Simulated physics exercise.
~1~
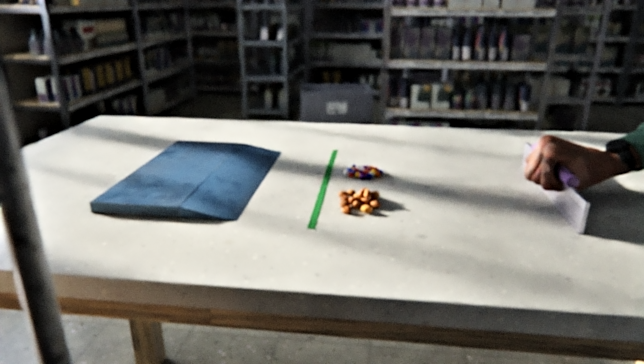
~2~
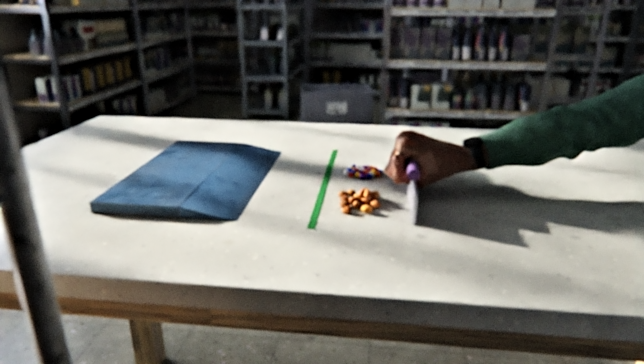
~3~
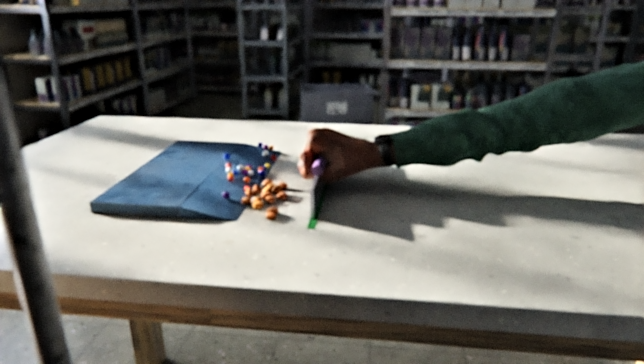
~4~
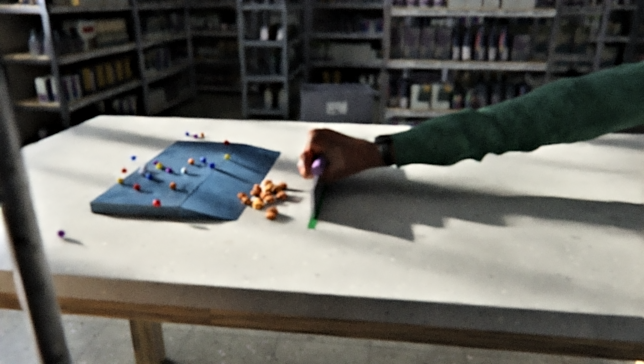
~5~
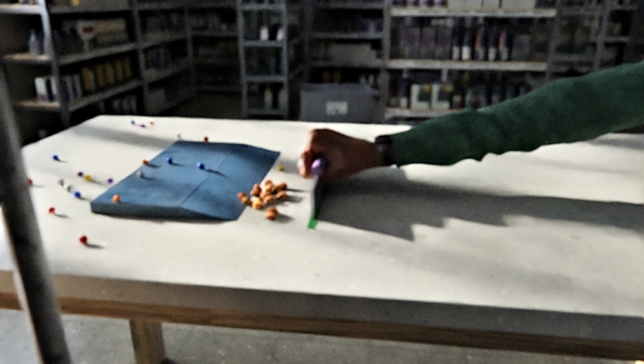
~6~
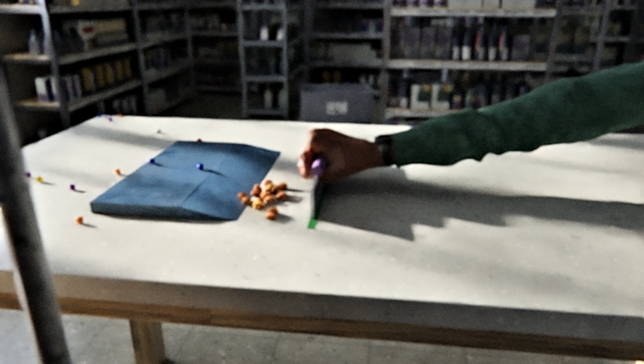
On a pale table in a room lined with storage shelves, a blue slab with a sloping edge lies left of a strip of green tape, with small colourful beads and a cluster of brown, nut-like pieces to its right. A hand in a green sleeve slides a scraper leftward toward both groups. It pushes them past the tape and stops there. The beads scatter up over the slab, while the brown pieces halt near its lower edge. Many beads roll beyond the slab and some leave the table, but the brown pieces stay bunched beside the slope, hardly any resting on it.
